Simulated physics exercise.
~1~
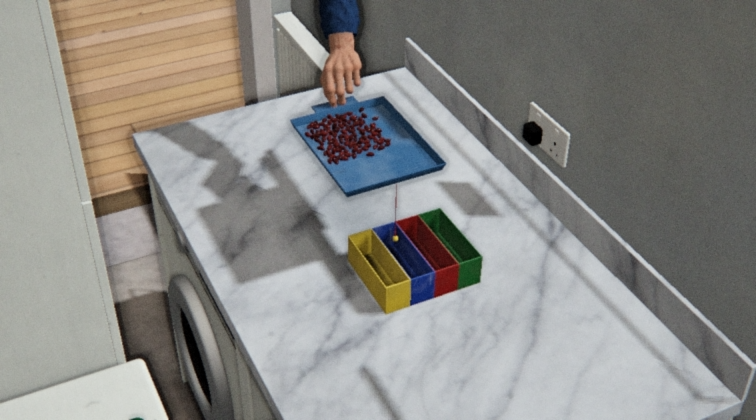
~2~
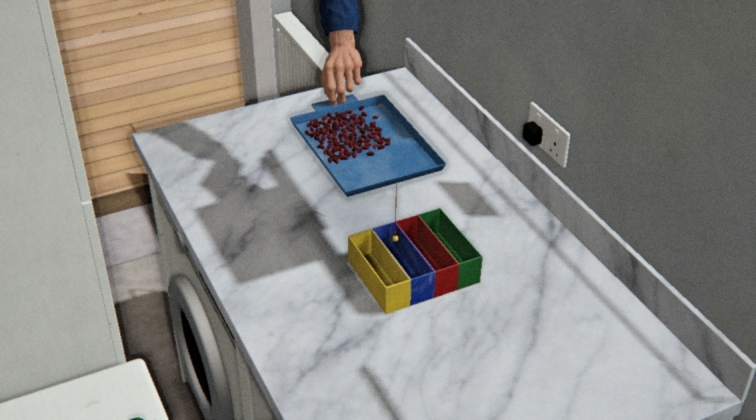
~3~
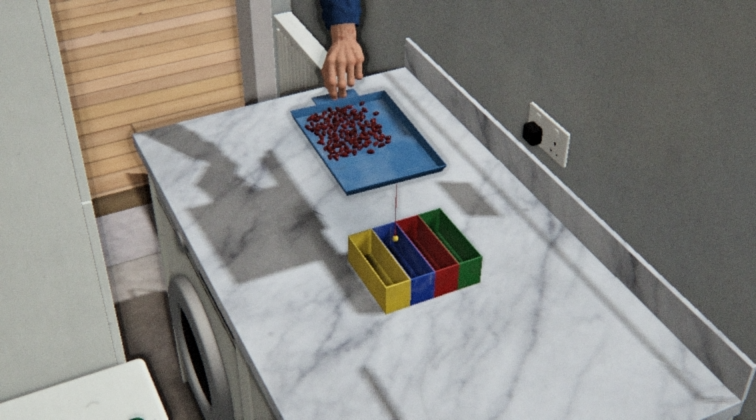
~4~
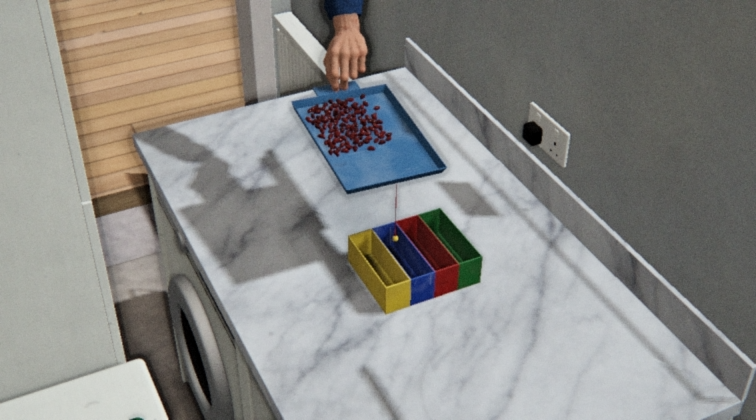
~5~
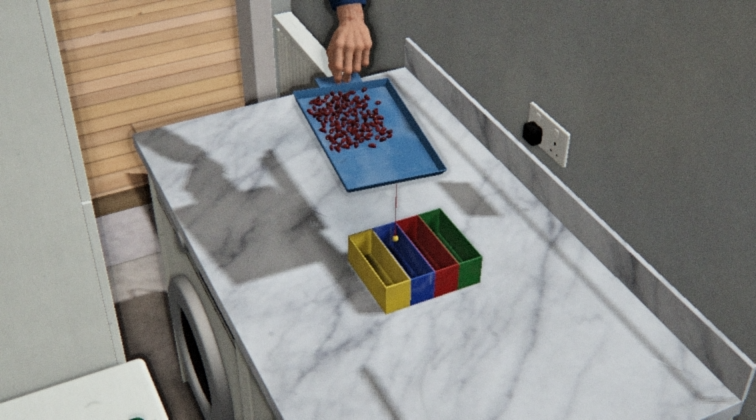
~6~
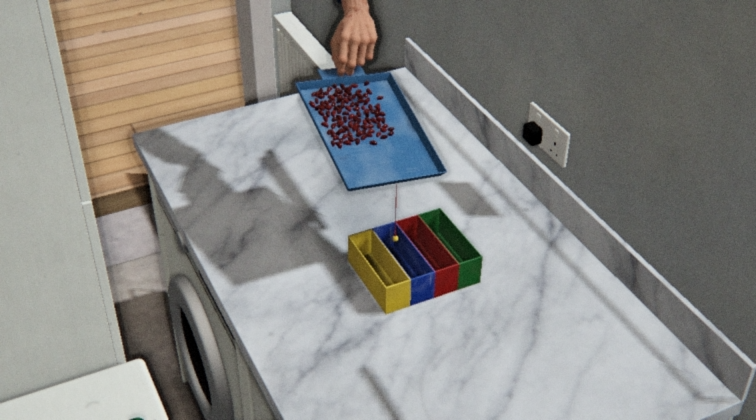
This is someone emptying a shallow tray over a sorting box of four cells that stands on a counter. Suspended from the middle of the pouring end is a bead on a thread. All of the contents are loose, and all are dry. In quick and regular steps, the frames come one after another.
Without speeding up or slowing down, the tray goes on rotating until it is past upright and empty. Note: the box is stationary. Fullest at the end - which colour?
Green cell.
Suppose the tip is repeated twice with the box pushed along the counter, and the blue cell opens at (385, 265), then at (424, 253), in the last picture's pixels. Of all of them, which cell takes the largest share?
Taking the two placings in order, you'd get the green cell and then the red cell.
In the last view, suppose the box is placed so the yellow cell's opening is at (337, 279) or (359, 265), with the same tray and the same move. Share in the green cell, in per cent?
About 10 and 40 per cent respectively.
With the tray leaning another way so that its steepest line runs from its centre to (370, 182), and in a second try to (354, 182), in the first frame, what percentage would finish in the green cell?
Roughly 0 percent first and 0 percent second.
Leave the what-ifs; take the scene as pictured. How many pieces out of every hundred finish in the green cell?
Result: Some 50 % of the load.
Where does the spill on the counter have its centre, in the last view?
(506, 266), about.
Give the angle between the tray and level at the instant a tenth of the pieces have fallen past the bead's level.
Angle: Approx. 70 degrees.
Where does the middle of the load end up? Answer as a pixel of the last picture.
Last view, centre at rest - approx. (447, 263).
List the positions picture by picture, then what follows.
In the first frame, corners of the pouring end at (347, 190) and (442, 162), level; middle of the load at (342, 136), kidney beans; bead on its thread at (395, 239); yellow cell at (398, 294); blue cell at (422, 286); red cell at (446, 278); green cell at (470, 271).
In the second frame, corners of the pouring end at (347, 189) and (442, 163), level; middle of the load at (342, 135).
In the third frame, corners of the pouring end at (348, 188) and (443, 164), tipped barely, lowest at the right corner; middle of the load at (342, 131).
In the fourth frame, corners of the pouring end at (348, 187) and (443, 166), tipped a little, lowest at the right corner; middle of the load at (343, 125).
In the fifth frame, corners of the pouring end at (349, 186) and (443, 168), tipped a little, lowest at the right corner; middle of the load at (344, 119).
In the sixth frame, corners of the pouring end at (351, 185) and (443, 170), tipped clearly, lowest at the right corner; middle of the load at (346, 113); yellow cell at (398, 294); blue cell at (422, 286); red cell at (446, 278); green cell at (470, 271).
Soon after the last picture, tray tipped steeply; most on the tray; a small part falling or outside the box.
A little later, tray tipped right over; about a quarter on the tray; about a third in the green cell; a small part in the red cell; a small part in the blue cell; about a quarter falling or outside the box.
Later still, tray tipped past a quarter turn; about half in the green cell; about a third in the red cell; a small part in the blue cell; a small part falling or outside the box.
At rest, tray tipped past a quarter turn; about half in the green cell; about a third in the red cell; a small part in the blue cell; none in the yellow cell; a small part outside the box.
